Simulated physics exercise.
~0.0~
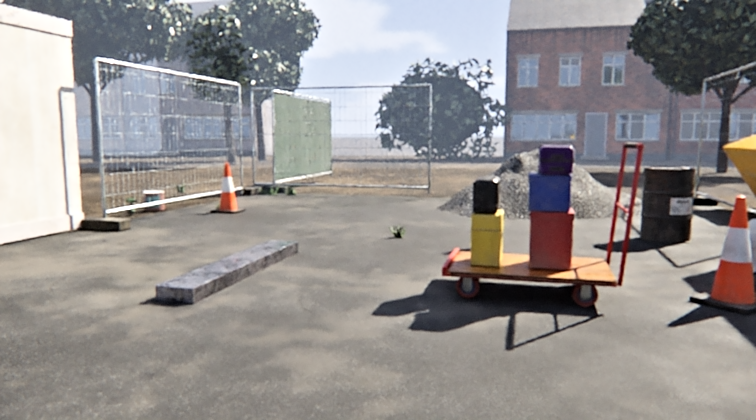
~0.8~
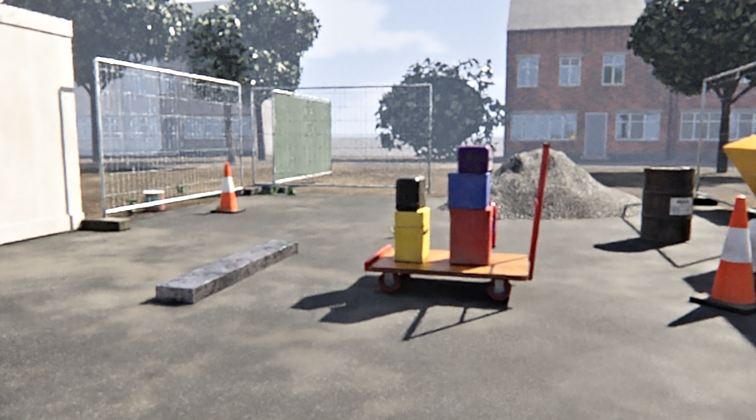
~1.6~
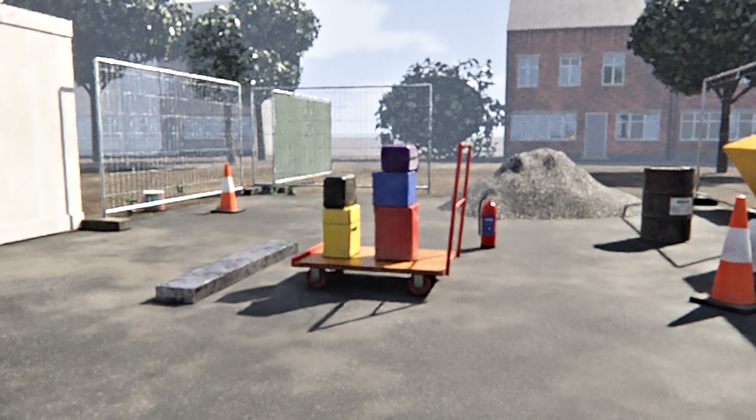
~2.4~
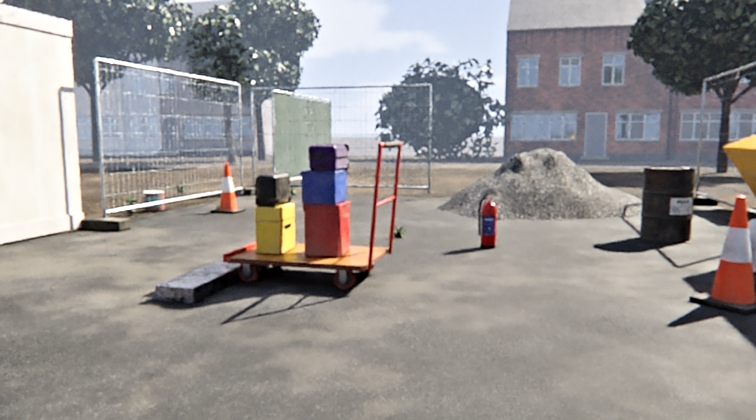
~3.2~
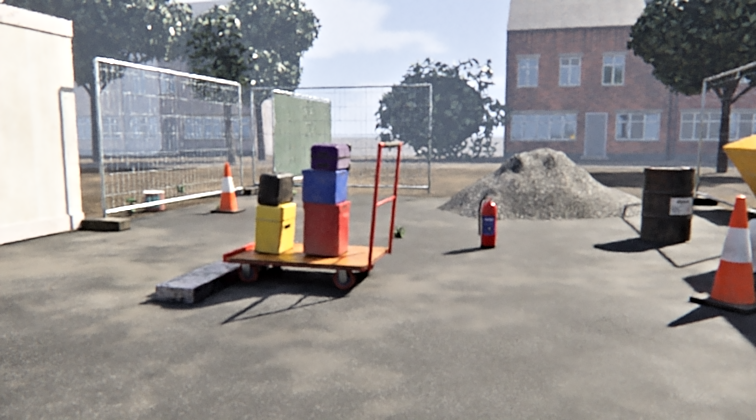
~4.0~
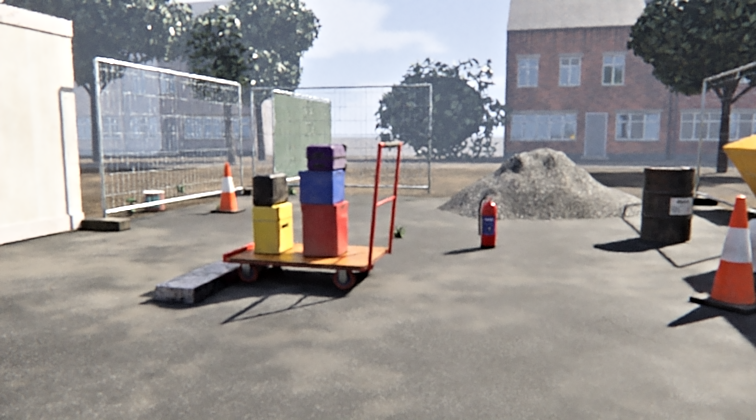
The video shows an orange flatbed cart carrying a yellow toolbox, a black case, red and blue totes and a purple case rolling left across a paved yard, revealing a fire extinguisher, then stopping by a kerb with both stacks still upright on its deck.
